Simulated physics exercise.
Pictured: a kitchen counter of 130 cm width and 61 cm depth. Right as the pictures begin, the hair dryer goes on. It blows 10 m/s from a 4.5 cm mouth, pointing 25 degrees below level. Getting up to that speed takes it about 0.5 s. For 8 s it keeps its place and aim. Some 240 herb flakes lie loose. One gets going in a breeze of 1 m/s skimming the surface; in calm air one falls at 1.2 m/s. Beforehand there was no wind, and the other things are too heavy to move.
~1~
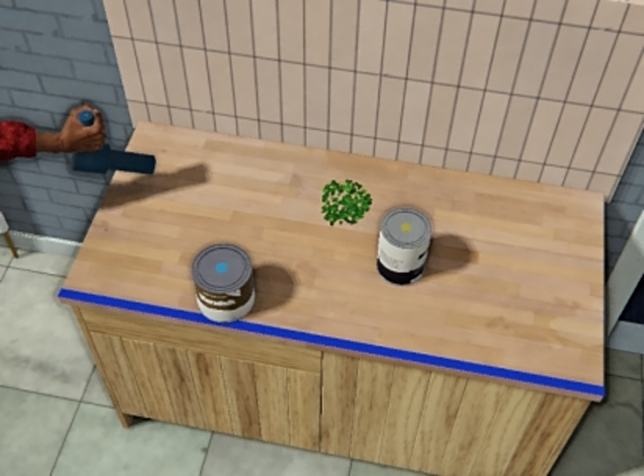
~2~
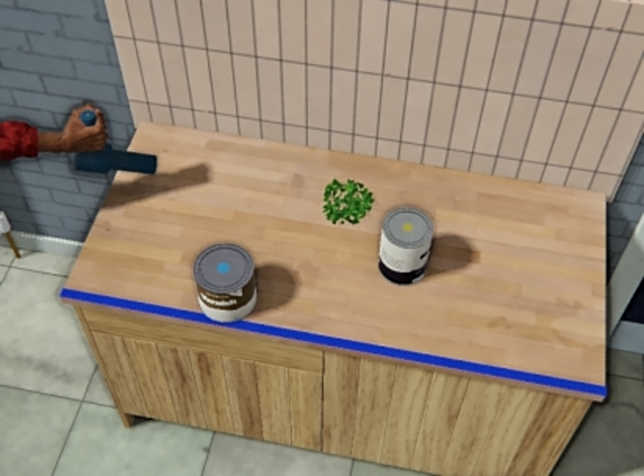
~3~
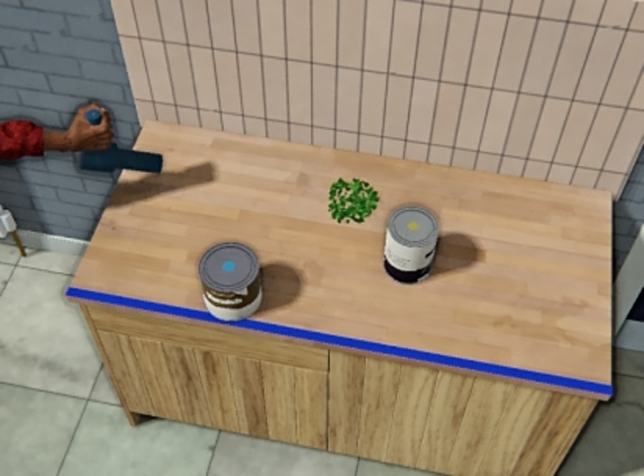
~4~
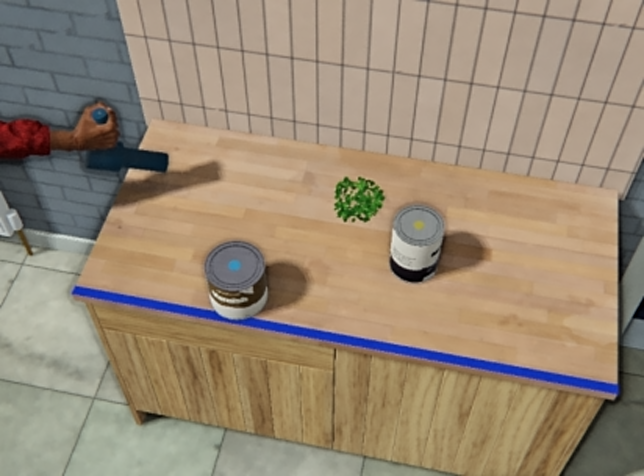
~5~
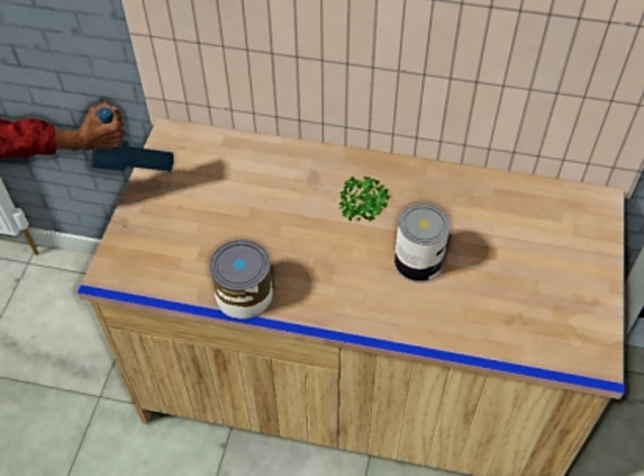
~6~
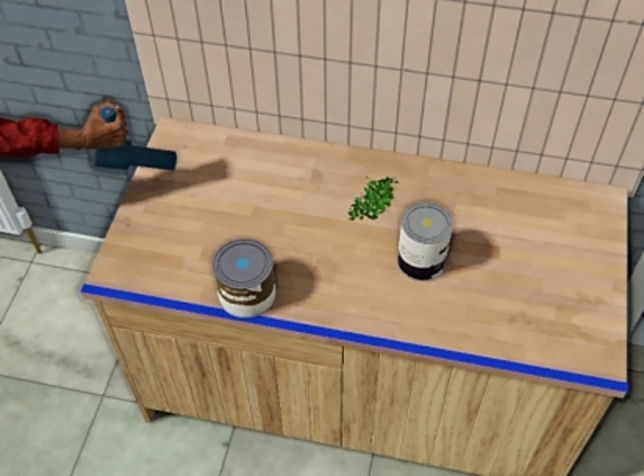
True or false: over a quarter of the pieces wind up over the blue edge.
False.
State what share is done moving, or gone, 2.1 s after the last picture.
About 100 %.
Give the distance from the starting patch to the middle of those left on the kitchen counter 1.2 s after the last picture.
About 55 cm.
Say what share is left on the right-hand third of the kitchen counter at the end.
About 0 percent.
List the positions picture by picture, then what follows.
In the first frame, the middle of the herb flakes is near (346, 205), none has stirred yet and the mouth of the hair dryer is at (153, 165).
In the second frame, the middle of the herb flakes is near (348, 204), none has stirred yet and the blue edge is centred on (323, 345).
In the third frame, the middle of the herb flakes is near (353, 203), none has stirred yet, the top of a tin is at (413, 226) and the top of a tin is at (229, 266).
In the fourth frame, the middle of the herb flakes is near (359, 202) and none has stirred yet.
In the fifth frame, the middle of the herb flakes is near (364, 200) and none has stirred yet.
In the sixth frame, the middle of the herb flakes is near (375, 199), the farthest in sight from the hair dryer is at (397, 183) and about 30 % have left their places.
Then, 1.2 s after the last picture, 0 % are over the blue edge; the middle of those still in play is near (585, 225); 59 % have settled or left.
Then, 2.1 s after the last picture, 0 % are over the blue edge; 96 % have settled or left.
Then, 4.0 s after the last picture, 0 % are over the blue edge; 99 % have settled or left.
Then, 7.6 s after the last picture, at the end, 0 % are over the blue edge.
